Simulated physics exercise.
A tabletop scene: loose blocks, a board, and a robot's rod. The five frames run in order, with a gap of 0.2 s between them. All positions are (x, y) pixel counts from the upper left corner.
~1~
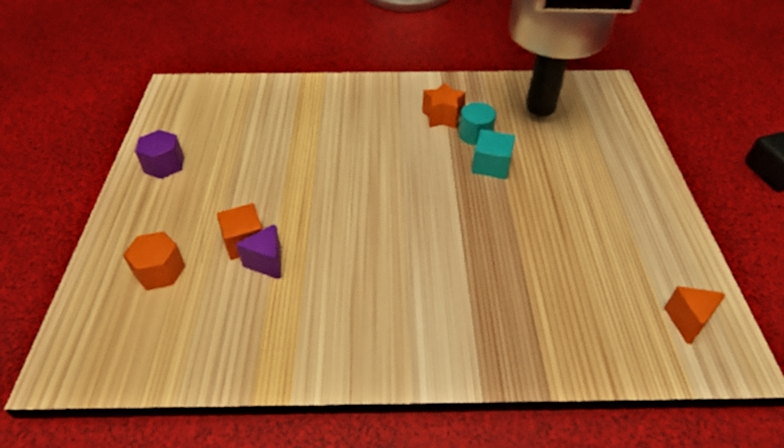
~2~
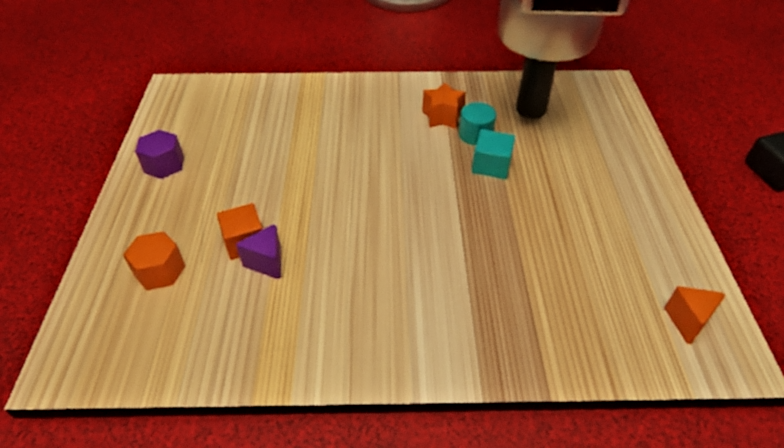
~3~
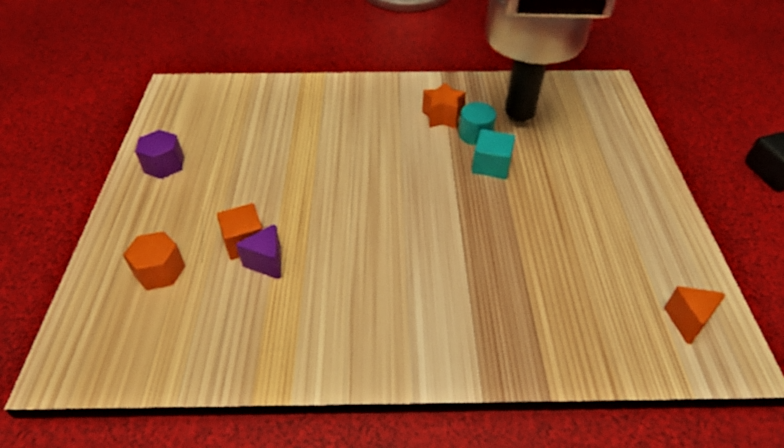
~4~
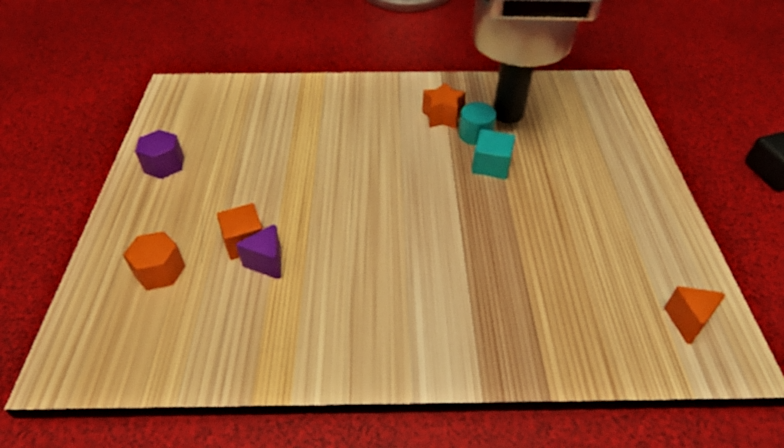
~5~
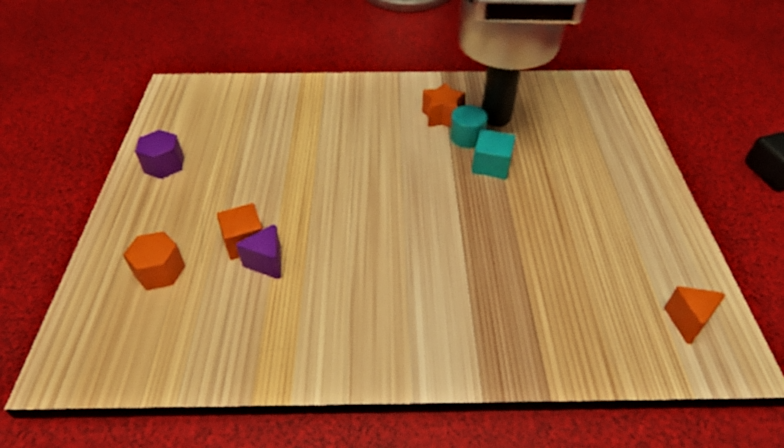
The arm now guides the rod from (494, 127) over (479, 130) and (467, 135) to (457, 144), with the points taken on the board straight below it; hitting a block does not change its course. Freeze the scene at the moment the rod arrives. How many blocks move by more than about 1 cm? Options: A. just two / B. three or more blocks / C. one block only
Choice C: One block only.
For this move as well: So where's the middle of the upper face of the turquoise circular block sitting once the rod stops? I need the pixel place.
Just about (430, 132).
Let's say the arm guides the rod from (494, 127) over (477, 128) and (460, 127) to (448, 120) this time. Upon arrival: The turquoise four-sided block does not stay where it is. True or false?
Verdict: False.
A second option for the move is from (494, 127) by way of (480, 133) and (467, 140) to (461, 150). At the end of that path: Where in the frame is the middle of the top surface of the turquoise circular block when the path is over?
Top centre: (430, 132).
The first path, step by step. Halfway along, rod (473, 123); turquoise circular block (449, 123).
At the end, rod (458, 135); orange star block still; turquoise circular block (430, 132).
